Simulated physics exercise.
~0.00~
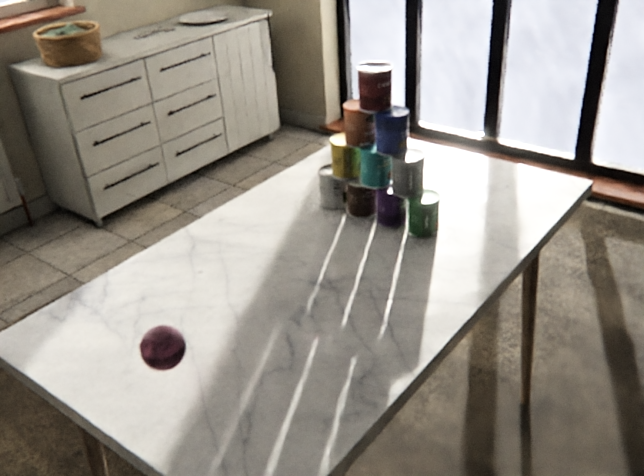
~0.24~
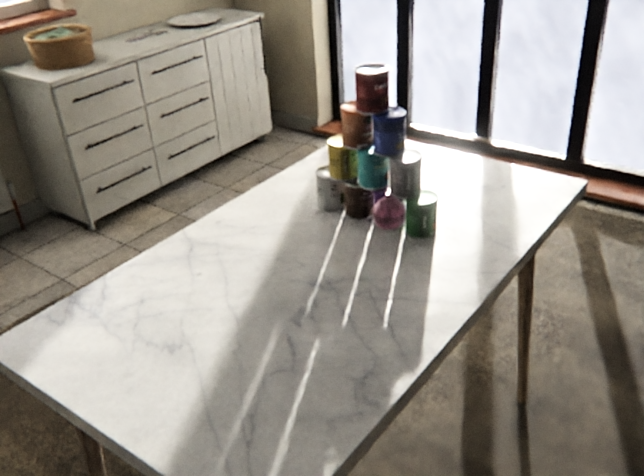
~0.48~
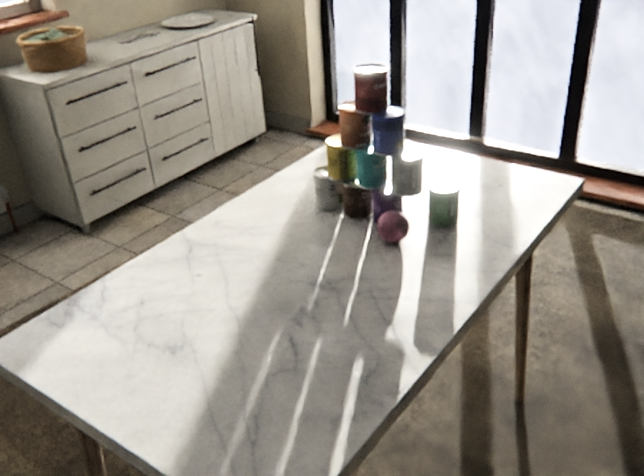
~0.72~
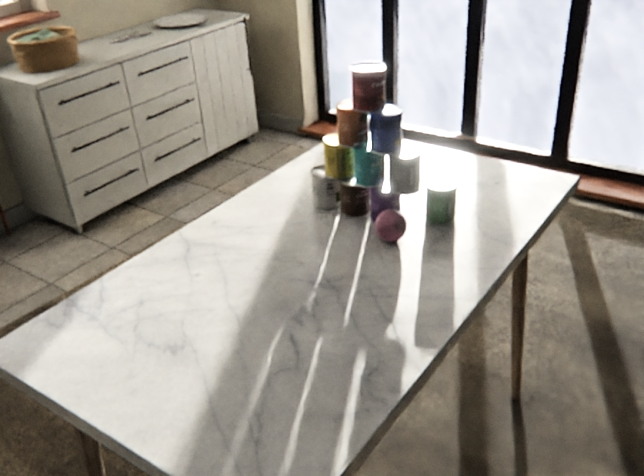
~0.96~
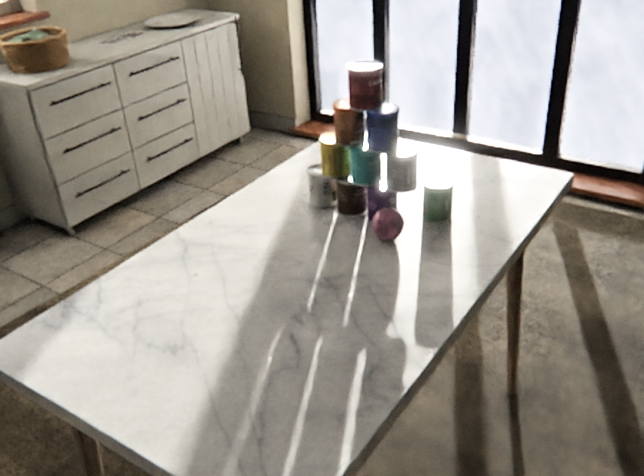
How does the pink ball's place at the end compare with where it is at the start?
At the start the pink ball is by itself near the left side of the table, well away from the tins. At the end it rests further right and further back, just in front of the bottom row of the pile.
